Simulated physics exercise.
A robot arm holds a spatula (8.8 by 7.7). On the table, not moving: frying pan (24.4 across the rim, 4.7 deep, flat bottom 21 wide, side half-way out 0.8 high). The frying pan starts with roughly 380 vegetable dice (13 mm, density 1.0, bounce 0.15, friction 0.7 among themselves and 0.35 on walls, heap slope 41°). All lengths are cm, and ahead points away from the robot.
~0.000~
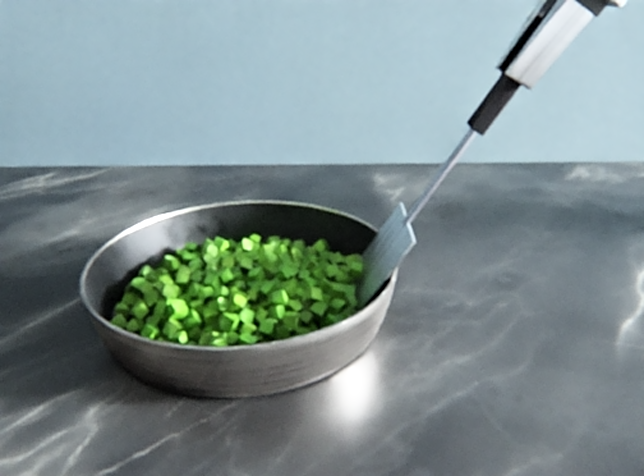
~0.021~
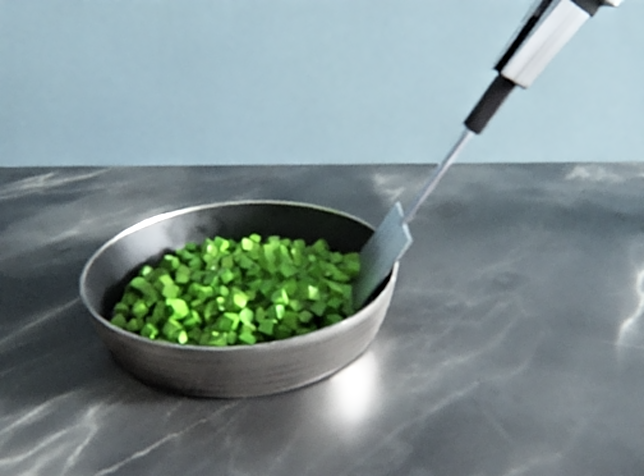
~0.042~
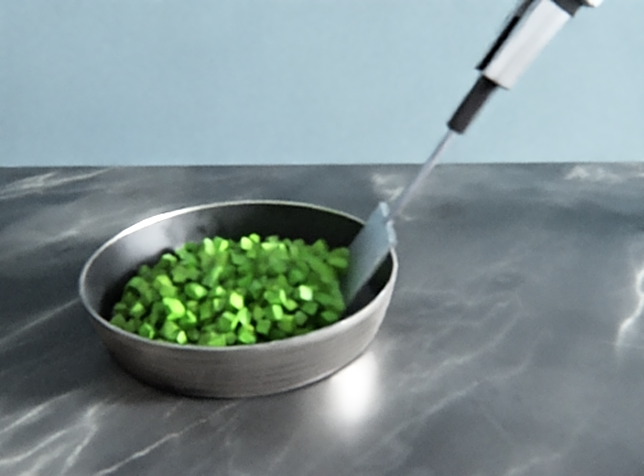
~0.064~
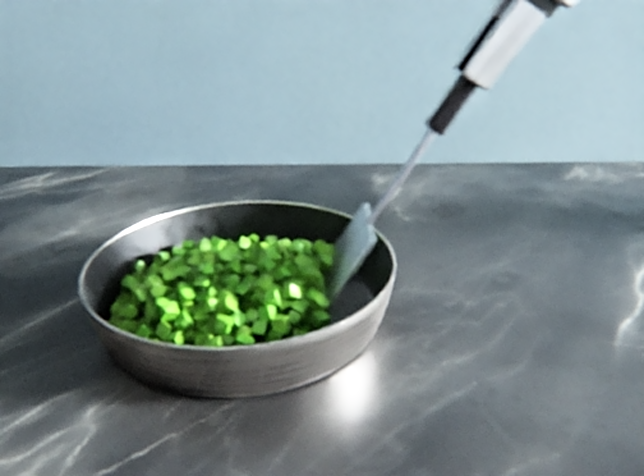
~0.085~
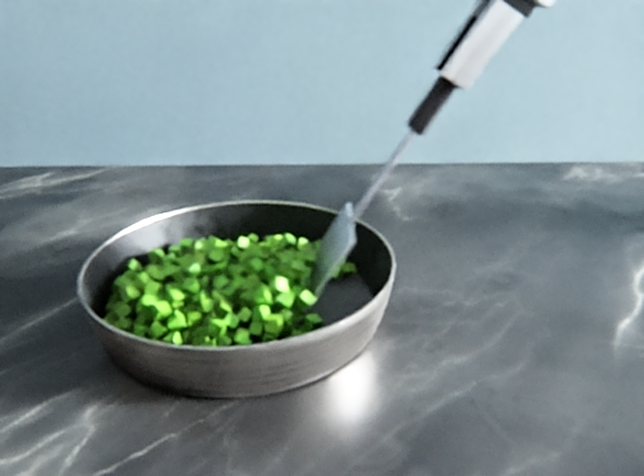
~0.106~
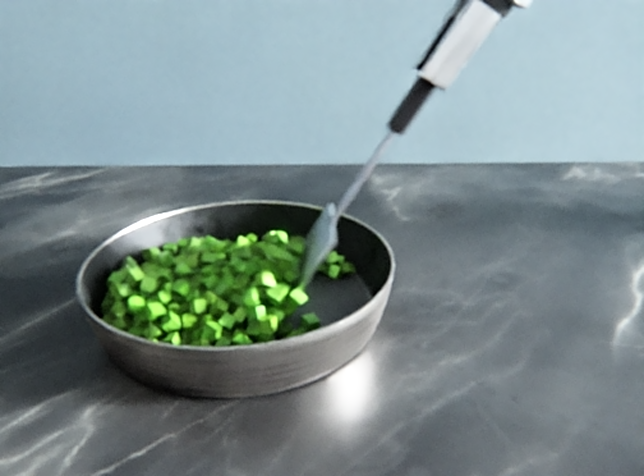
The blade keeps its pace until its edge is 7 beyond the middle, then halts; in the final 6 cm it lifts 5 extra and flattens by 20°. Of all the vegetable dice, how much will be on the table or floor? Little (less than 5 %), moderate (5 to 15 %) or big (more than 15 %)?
On the table or floor the share is moderate, 5 to 15 %.
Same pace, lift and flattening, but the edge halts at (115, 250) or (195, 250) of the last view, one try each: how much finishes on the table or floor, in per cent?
About 25 and 0 per cent.
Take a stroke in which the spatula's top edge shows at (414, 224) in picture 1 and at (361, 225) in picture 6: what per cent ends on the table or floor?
About 5 per cent.
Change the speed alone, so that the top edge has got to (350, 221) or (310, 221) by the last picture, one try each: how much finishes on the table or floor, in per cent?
Some 5 and 15 per cent.
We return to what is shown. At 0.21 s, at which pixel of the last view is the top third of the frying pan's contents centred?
Near (188, 262).
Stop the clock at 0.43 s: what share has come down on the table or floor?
About 10 per cent.
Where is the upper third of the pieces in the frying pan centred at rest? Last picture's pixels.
Around (140, 278).
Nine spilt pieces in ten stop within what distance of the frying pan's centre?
Roughly 25 cm.
After 0.16 s, sloping 57°, highest piece 7 above the table; 376 in the frying pan.
After 0.21 s, sloping 48°, highest piece 9 above the table; 376 in the frying pan.
After 0.43 s, sloping 38°, highest piece 6 above the table; 340 in the frying pan, 35 on the table or floor, 1 on the blade or in flight.
After 1.48 s, sloping 38°, highest piece 6 above the table; 339 in the frying pan, 37 on the table or floor.
In the end, 339 in the frying pan, 37 on the table or floor. That is 10 % on the table or floor.
